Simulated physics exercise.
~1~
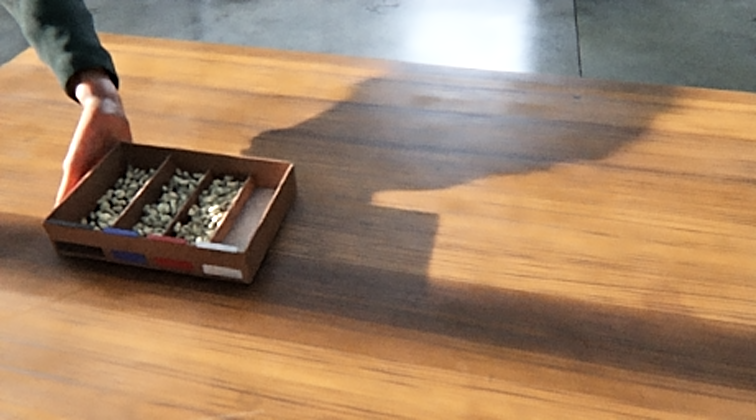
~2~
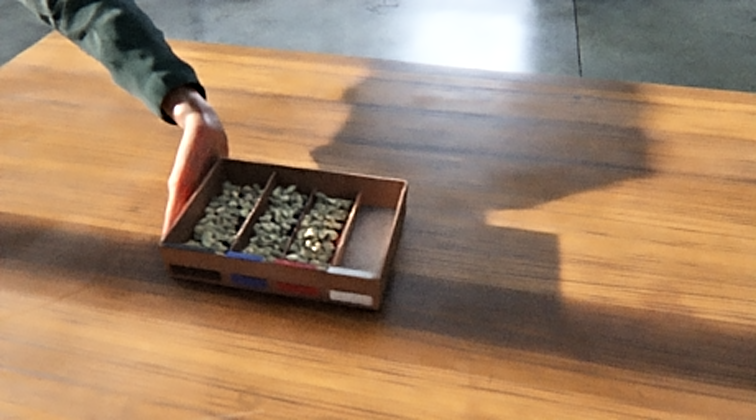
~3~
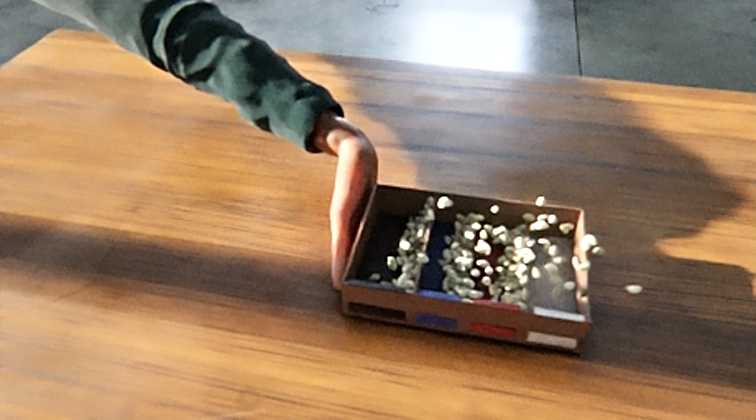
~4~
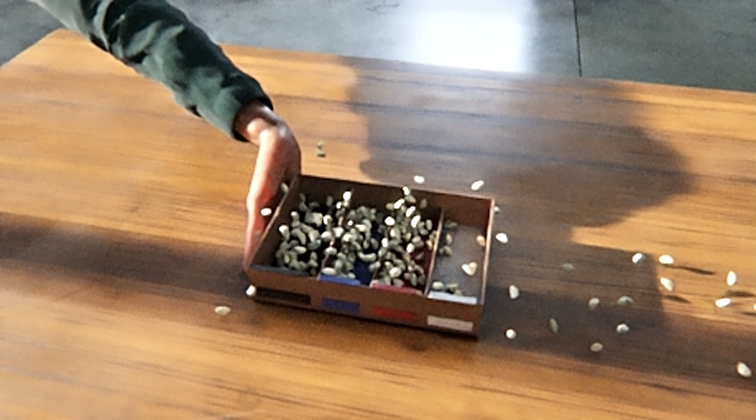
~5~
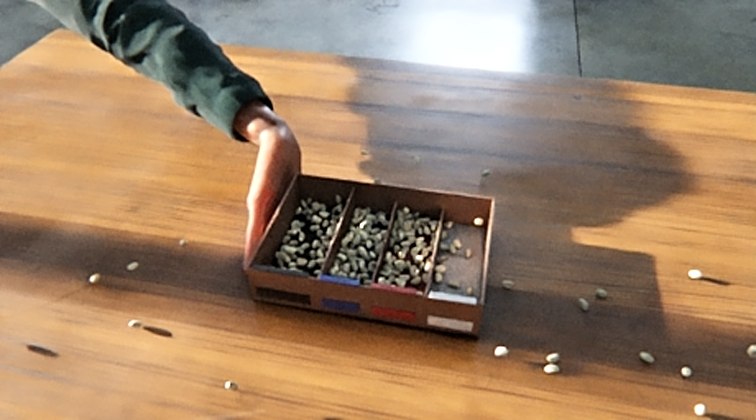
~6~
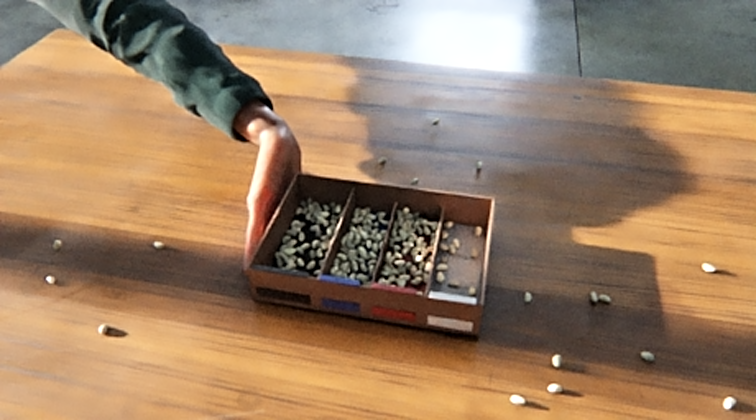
White beans flew out of a divided tray and scattered across a wooden table when a hand slid it quickly right, then back left a little; the tray ended up still, with most beans inside and a few in the once-empty white-marked compartment.
